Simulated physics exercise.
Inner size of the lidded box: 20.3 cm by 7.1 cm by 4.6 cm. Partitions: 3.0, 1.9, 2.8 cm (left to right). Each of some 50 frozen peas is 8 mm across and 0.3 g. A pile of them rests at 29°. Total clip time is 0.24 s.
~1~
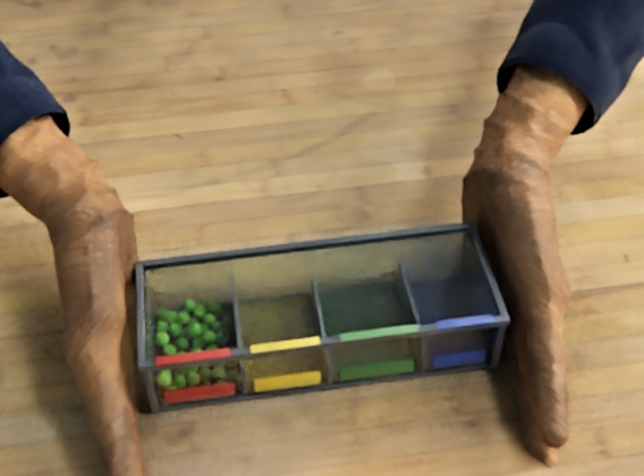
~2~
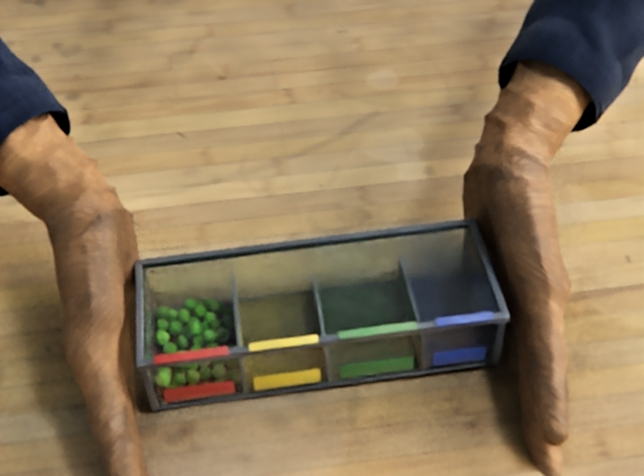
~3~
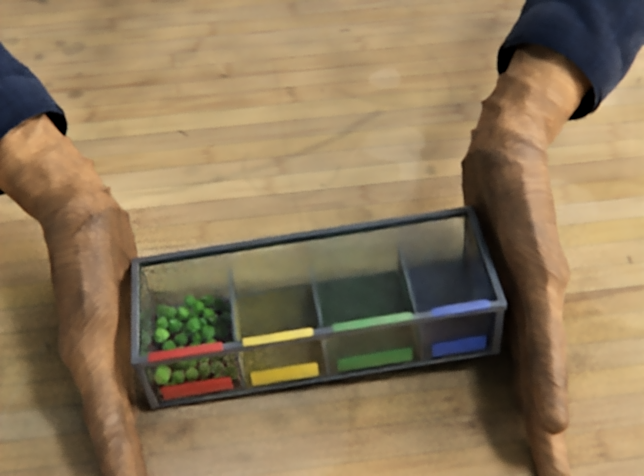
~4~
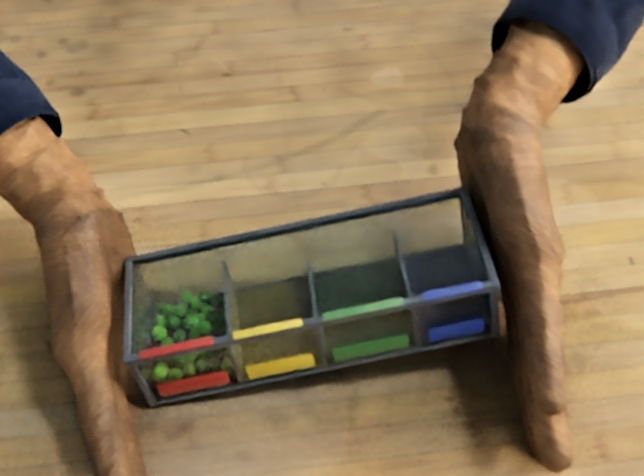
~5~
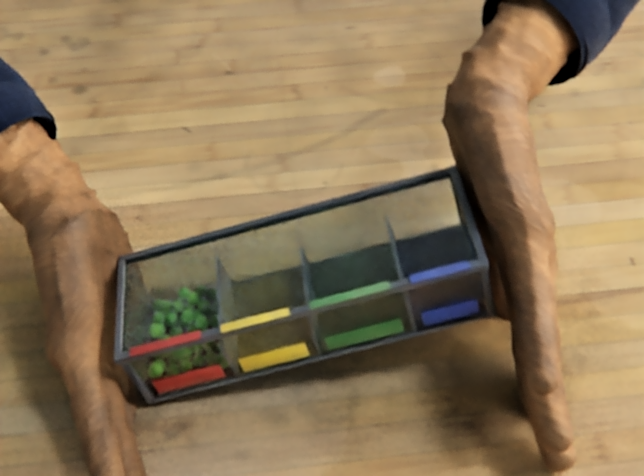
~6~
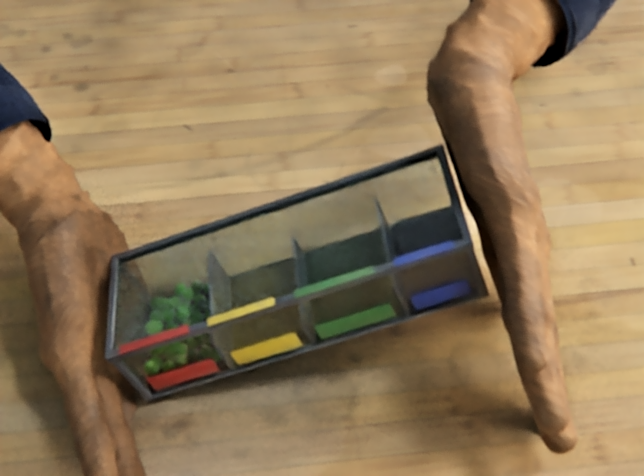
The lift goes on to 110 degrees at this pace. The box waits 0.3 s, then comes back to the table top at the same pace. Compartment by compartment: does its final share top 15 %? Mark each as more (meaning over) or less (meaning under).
Red compartment - more; blue compartment - less; green compartment - less; yellow compartment - less.
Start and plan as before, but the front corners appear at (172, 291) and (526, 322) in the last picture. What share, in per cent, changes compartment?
It would be near 55 per cent.
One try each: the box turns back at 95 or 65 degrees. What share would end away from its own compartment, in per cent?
I'd expect close to 0 and then close to 0 per cent.
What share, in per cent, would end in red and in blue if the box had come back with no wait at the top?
Result - red: 100 %, blue: 0 %.
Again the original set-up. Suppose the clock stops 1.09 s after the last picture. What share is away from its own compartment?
0 %.
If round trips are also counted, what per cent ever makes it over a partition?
I'd guess roughly 0 percent.
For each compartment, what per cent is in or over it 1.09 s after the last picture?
Red = 100, blue = 0, green = 0, yellow = 0 (percent).
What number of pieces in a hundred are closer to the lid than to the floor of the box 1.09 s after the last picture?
Share: Approx. 60 %.
Then, 1.09 s after the last picture, tilt 110 degrees; red 100 %.
Then, 1.82 s after the last picture, tilt 57 degrees; red 100 %.
Then, 2.58 s after the last picture, tilt 0 degrees; red 100 %.
In the end, red 100 %, blue 0 %, green 0 %, yellow 0 %.
